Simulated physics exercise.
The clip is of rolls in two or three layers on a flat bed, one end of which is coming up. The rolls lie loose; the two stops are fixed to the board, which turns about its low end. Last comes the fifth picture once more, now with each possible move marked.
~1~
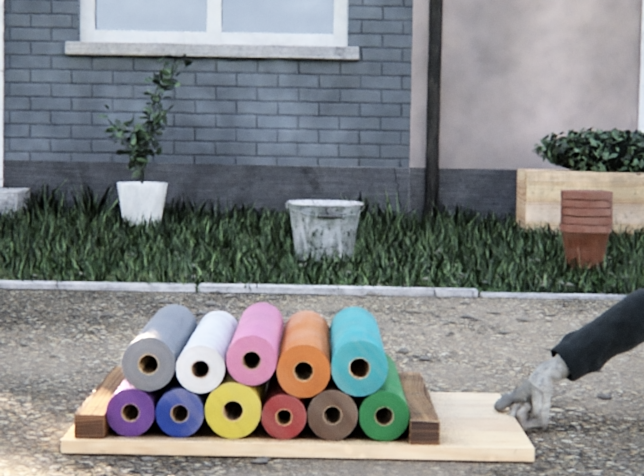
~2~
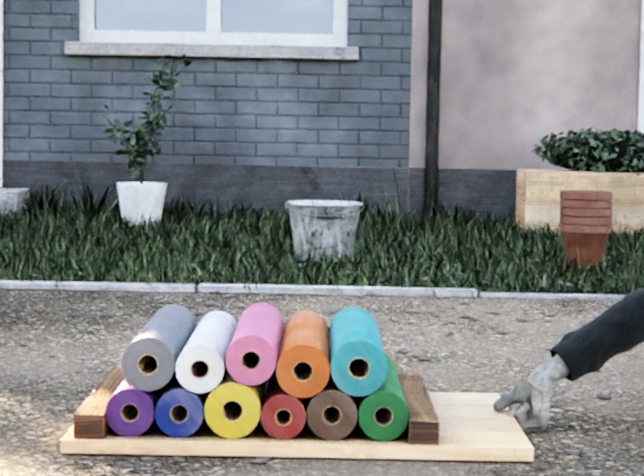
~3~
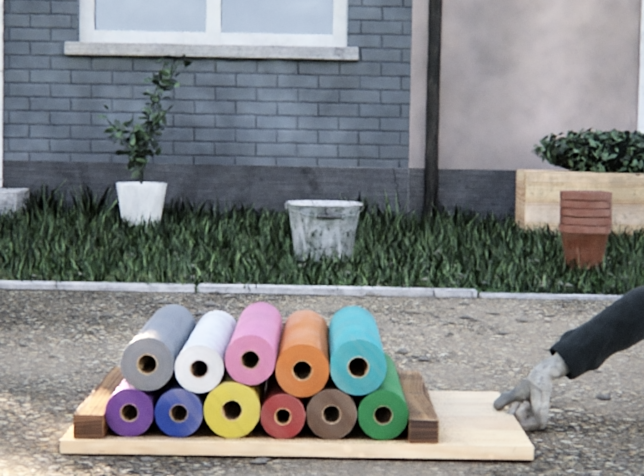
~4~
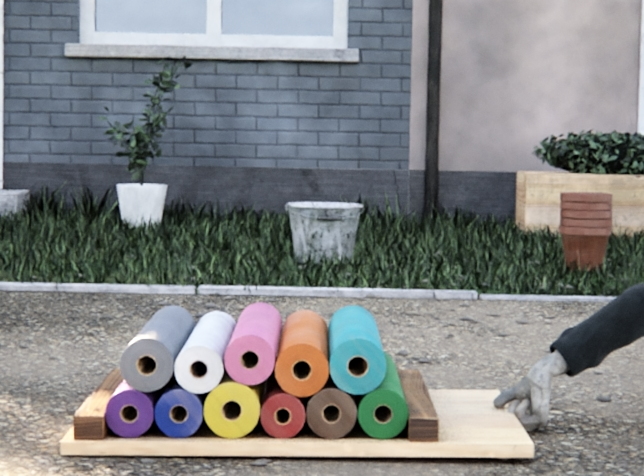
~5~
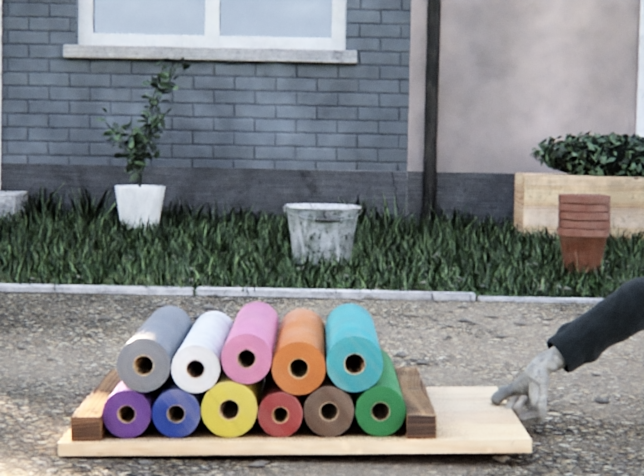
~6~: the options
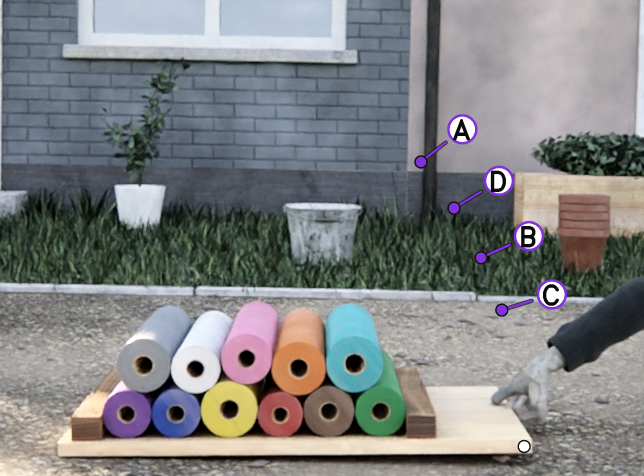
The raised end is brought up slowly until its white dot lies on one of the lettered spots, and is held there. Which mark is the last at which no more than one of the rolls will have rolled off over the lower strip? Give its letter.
Mark C is as high as it can go.
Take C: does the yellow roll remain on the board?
Yes, with C.
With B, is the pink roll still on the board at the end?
The pink roll: No.
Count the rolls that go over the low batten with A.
The count is five.
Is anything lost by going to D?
Yes.
On the marked copy, A at (421, 162); B at (481, 258); C at (502, 310); D at (454, 208); the white dot at (524, 447).
Taking C. A third of the way, board at 14°.
Two thirds of the way, board at 19°.
When it is over, board at 19°, none over the low batten.
As for the rest, A five over the low batten; B four over the low batten (white, orange, pink, grey); D five over the low batten.
